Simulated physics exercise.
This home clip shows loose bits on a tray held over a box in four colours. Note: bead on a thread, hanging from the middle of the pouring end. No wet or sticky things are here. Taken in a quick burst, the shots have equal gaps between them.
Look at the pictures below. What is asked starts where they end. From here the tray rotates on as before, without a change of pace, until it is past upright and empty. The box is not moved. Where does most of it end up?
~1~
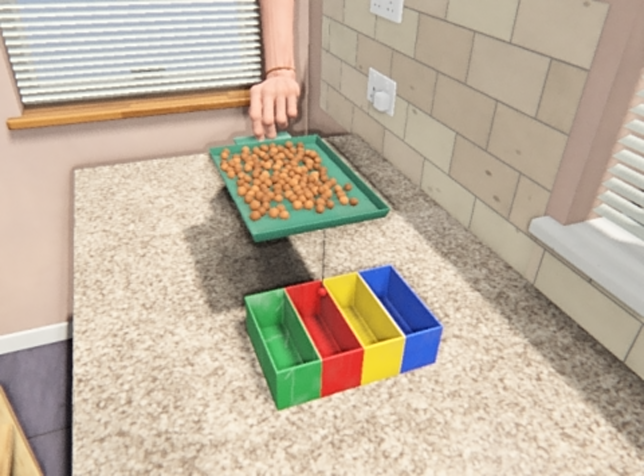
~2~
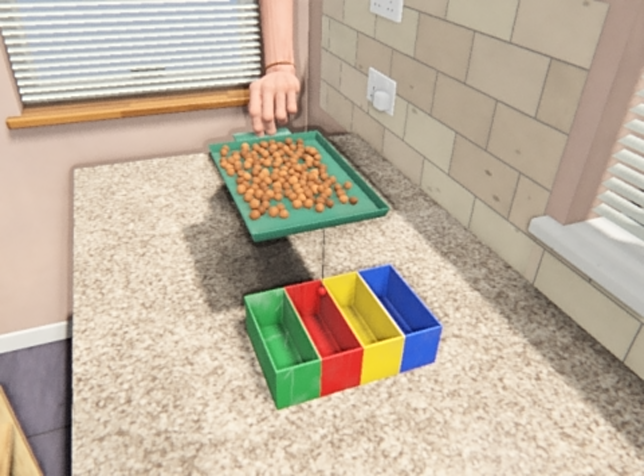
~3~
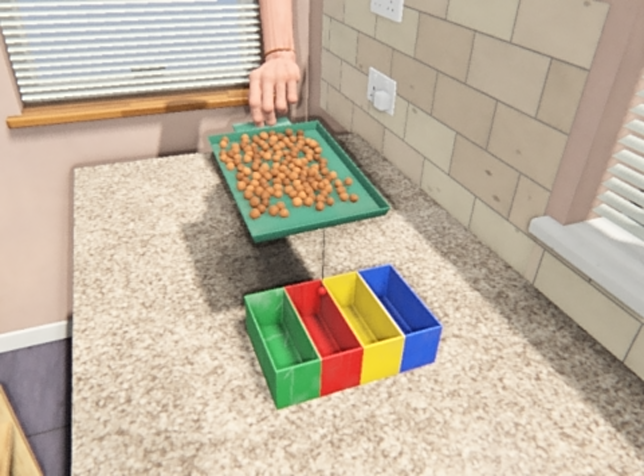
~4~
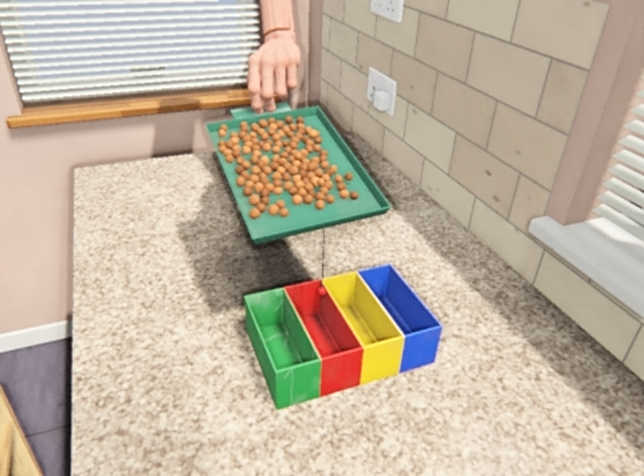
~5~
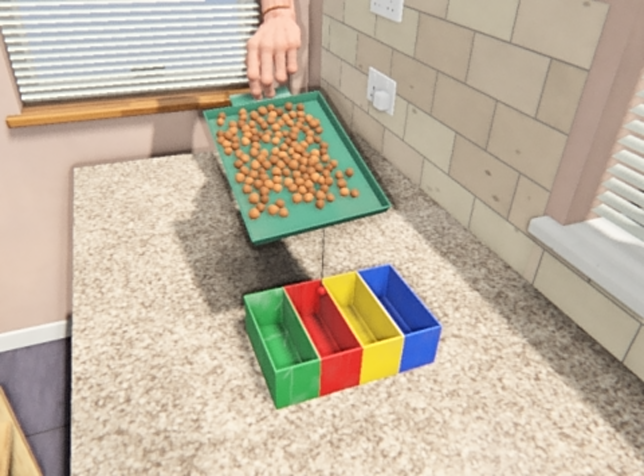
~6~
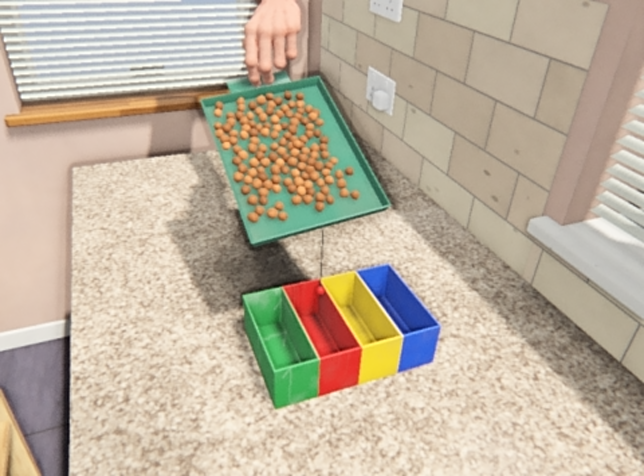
Most ends up in the green cell.
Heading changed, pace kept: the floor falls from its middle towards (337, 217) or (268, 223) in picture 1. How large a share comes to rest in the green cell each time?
For the first it's near 0 %, for the second near 60 %.
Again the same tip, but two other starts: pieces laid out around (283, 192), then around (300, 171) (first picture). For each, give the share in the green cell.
You'd see roughly 50 per cent first and roughly 40 per cent second.
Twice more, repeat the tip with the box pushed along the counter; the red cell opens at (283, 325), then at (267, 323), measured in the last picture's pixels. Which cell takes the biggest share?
Try 1 - the cell in red; try 2 - red.
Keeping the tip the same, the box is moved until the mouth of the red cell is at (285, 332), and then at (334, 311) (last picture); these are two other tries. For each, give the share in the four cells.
First case 100 in a hundred, second case 60 in a hundred.
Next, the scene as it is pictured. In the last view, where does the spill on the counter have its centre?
I'd say near (216, 417), give or take.
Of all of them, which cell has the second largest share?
It's the cell in red that ends up second.
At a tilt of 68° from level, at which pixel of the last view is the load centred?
Load centre: Approx. (289, 221).
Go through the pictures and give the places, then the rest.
Corners of the pouring end at (255, 232) and (386, 208), level; middle of the load at (283, 177), hazelnuts; bead on its thread at (322, 292); green cell at (299, 382); red cell at (342, 370); yellow cell at (383, 358); blue cell at (421, 347), in the first picture.
Corners of the pouring end at (255, 232) and (386, 207), level; middle of the load at (283, 175), in the second picture.
Corners of the pouring end at (255, 233) and (387, 206), tipped barely, lowest at the left corner; middle of the load at (283, 169), in the third picture.
Corners of the pouring end at (255, 236) and (387, 205), tipped a little, lowest at the left corner; middle of the load at (283, 162), in the fourth picture.
Corners of the pouring end at (255, 238) and (387, 204), tipped clearly, lowest at the left corner; middle of the load at (282, 155), in the fifth picture.
Corners of the pouring end at (254, 240) and (387, 204), tipped clearly, lowest at the left corner; middle of the load at (282, 151), about two thirds on the move; green cell at (297, 381); red cell at (340, 368); yellow cell at (381, 357); blue cell at (419, 346), in the sixth picture.
Soon after the last picture, tray tipped steeply; most on the tray; a stray few in the green cell; a stray few in the red cell; about a quarter falling or outside the box.
A little later, tray tipped past a quarter turn; a stray few on the tray; about a third in the green cell; about a quarter in the red cell; a small part in the yellow cell; a stray few in the blue cell; about a quarter falling or outside the box.
Later still, tray tipped past a quarter turn; about half in the green cell; about a quarter in the red cell; a small part in the yellow cell; a stray few in the blue cell; about a quarter falling or outside the box.
At rest, tray tipped past a quarter turn; about half in the green cell; about a quarter in the red cell; a small part in the yellow cell; a stray few in the blue cell; about a quarter outside the box.
